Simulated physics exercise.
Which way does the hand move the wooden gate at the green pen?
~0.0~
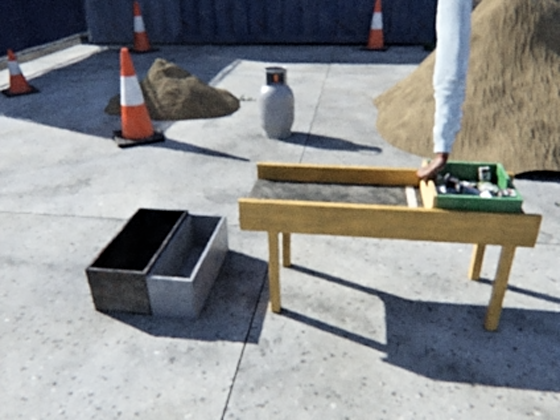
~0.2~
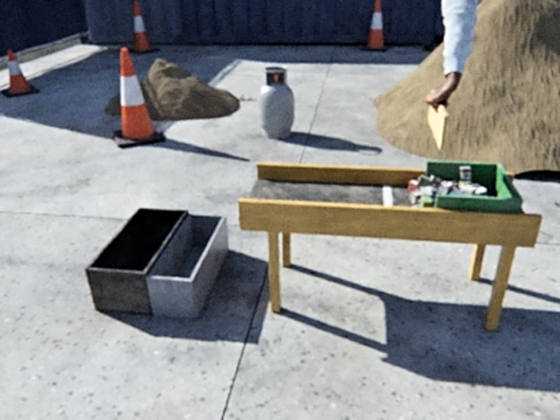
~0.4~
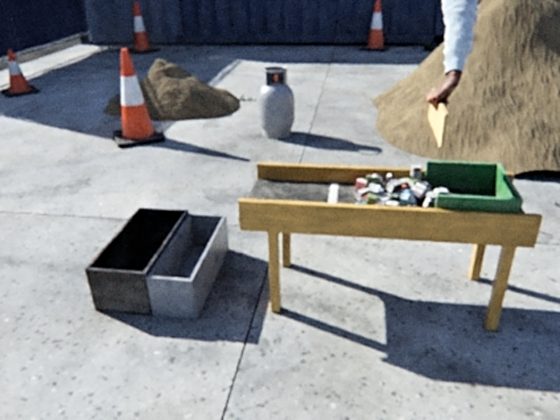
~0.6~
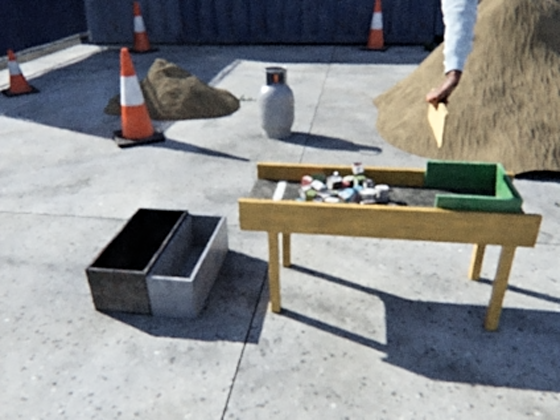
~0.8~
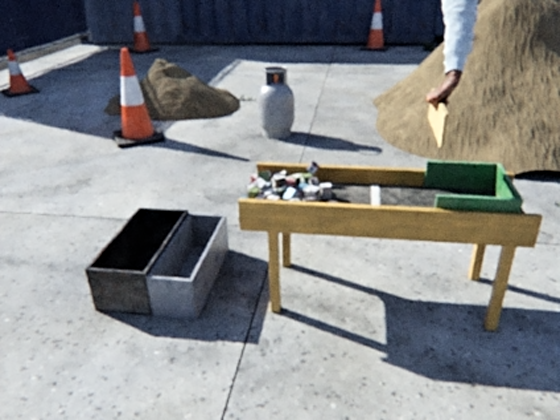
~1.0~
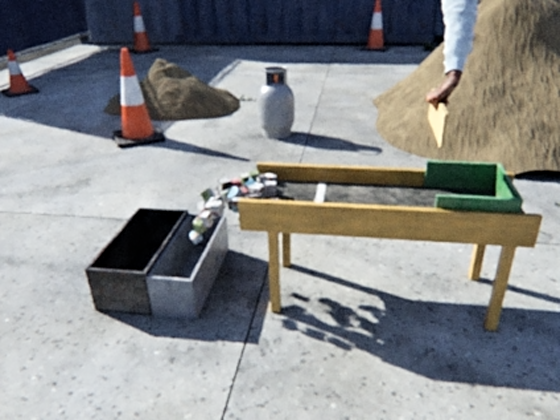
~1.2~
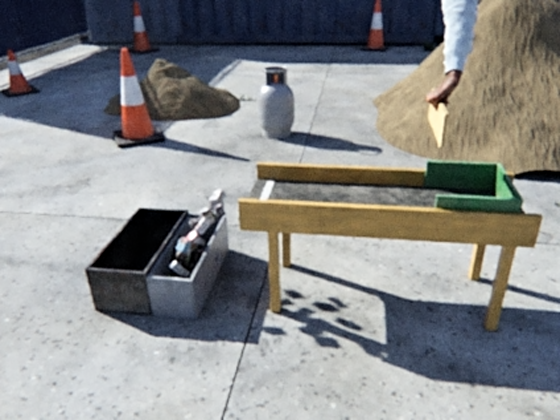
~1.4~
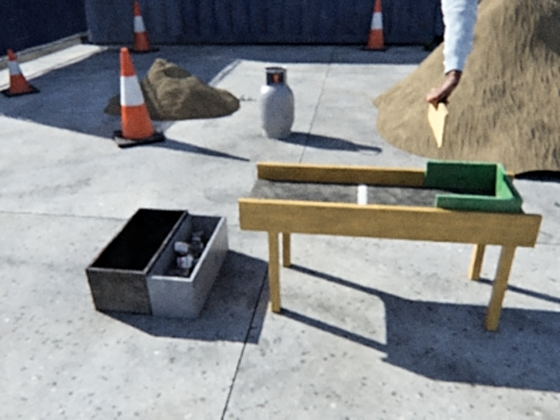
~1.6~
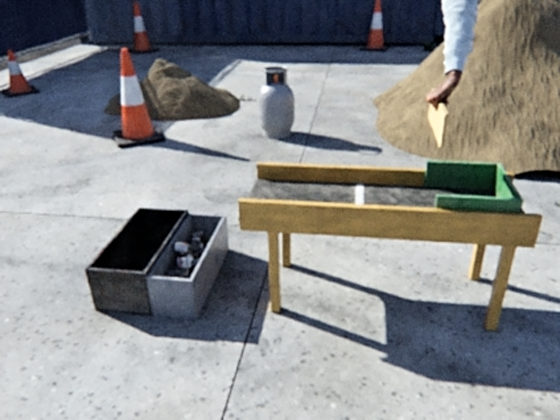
The hand moves the gate up, away from the belt, and then holds it there.
On a sunlit concrete yard with traffic cones, a gas cylinder and heaps of sand, a hand reaches down to a low wooden-sided conveyor, where small cartons sit in a green pen. The hand lifts a wooden gate clear and holds it above the belt. The belt carries the loose cluster leftward out of the pen, its white stripe moving too. Reaching the left end, the cartons spill over the edge in a stream and drop toward the grey box. The last ones tumble in, leaving the belt bare and cartons lying inside the grey box, while the black tote beyond looks empty.
